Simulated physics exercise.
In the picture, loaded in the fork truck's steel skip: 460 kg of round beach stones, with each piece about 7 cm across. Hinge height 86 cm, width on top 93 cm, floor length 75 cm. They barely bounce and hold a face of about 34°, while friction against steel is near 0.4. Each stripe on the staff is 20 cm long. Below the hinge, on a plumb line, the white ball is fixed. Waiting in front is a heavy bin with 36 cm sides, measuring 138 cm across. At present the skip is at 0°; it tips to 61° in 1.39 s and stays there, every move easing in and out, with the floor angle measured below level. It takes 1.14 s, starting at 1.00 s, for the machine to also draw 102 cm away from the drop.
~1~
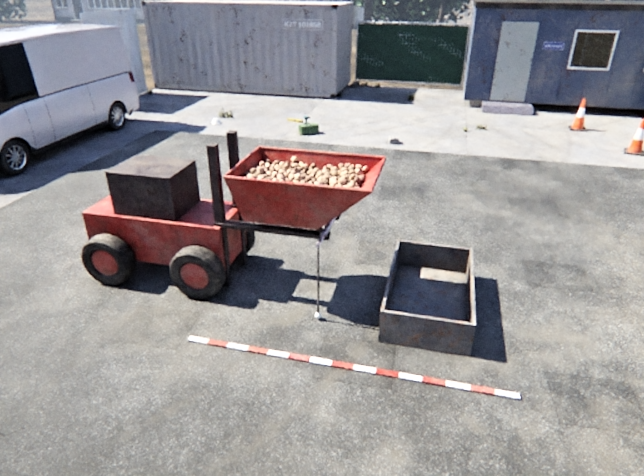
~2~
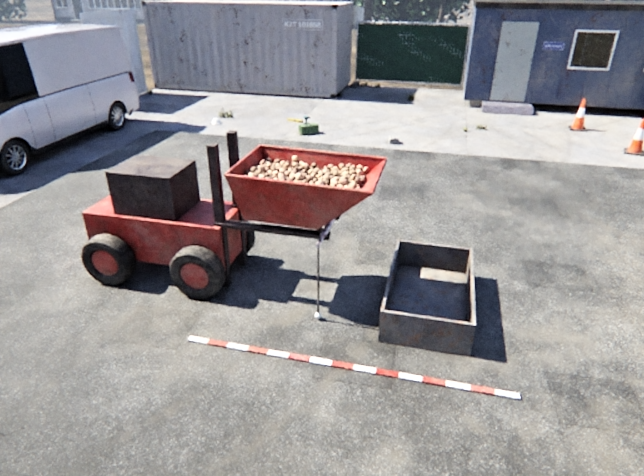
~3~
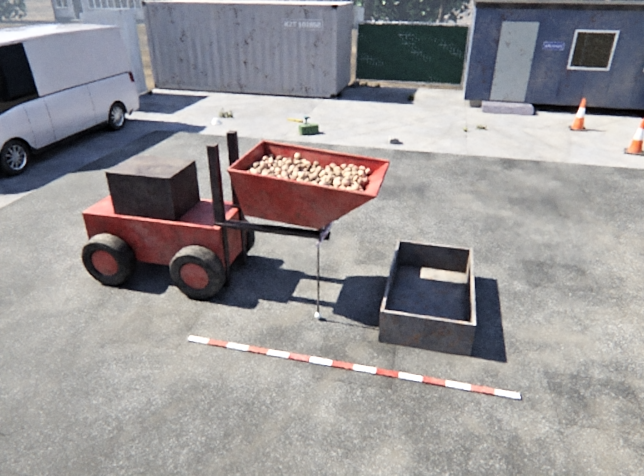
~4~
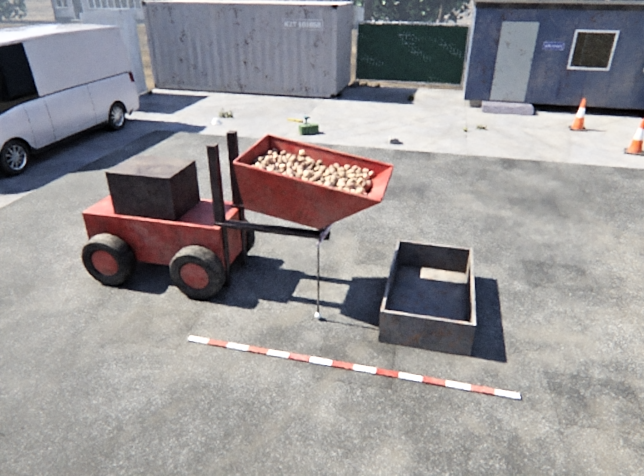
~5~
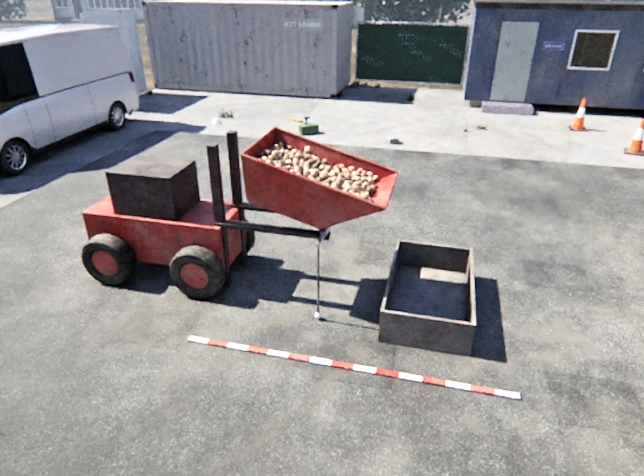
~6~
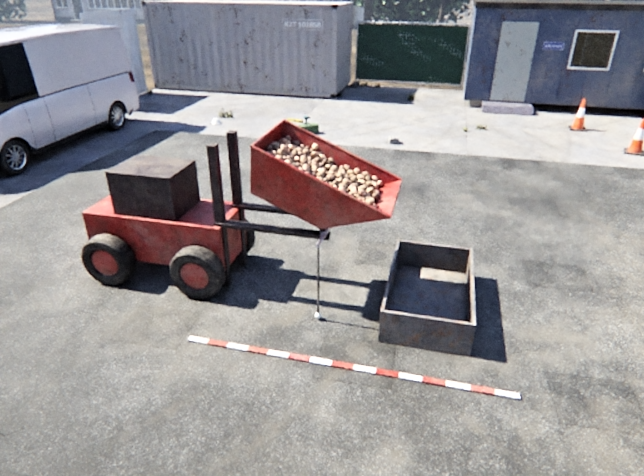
A paved yard in daylight is seen from a raised, steady viewpoint, with a white van at the left, a grey container and a blue cabin behind, and orange cones at the right. A red fork truck holds a red steel skip of pale stones beside an open dark box, behind a red-and-white staff. The skip gradually tilts down toward the right, its left end rising, while the truck stays in place.
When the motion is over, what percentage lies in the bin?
Close to 45 percent.
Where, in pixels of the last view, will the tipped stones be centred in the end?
Around (384, 293).
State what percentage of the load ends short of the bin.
About 50% of the load.
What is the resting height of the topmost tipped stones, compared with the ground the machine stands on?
Result: Near 26 cm above the ground.
A little later the floor is at 51°; 100 % in the skip; the foremost stones are at (394, 227).
Then the floor is at 61°; 53 % in the skip, 17 % short of the bin, 30 % in the bin; the foremost stones are at (437, 310).
Later still the floor is at 61°; 4 % in the skip, 48 % short of the bin, 47 % in the bin, 1 % beside or beyond the bin; the foremost stones are at (470, 289).
In the end the floor is at 61°; 0 % in the skip, 52 % short of the bin, 47 % in the bin, 1 % beside or beyond the bin; the foremost stones are at (472, 289).
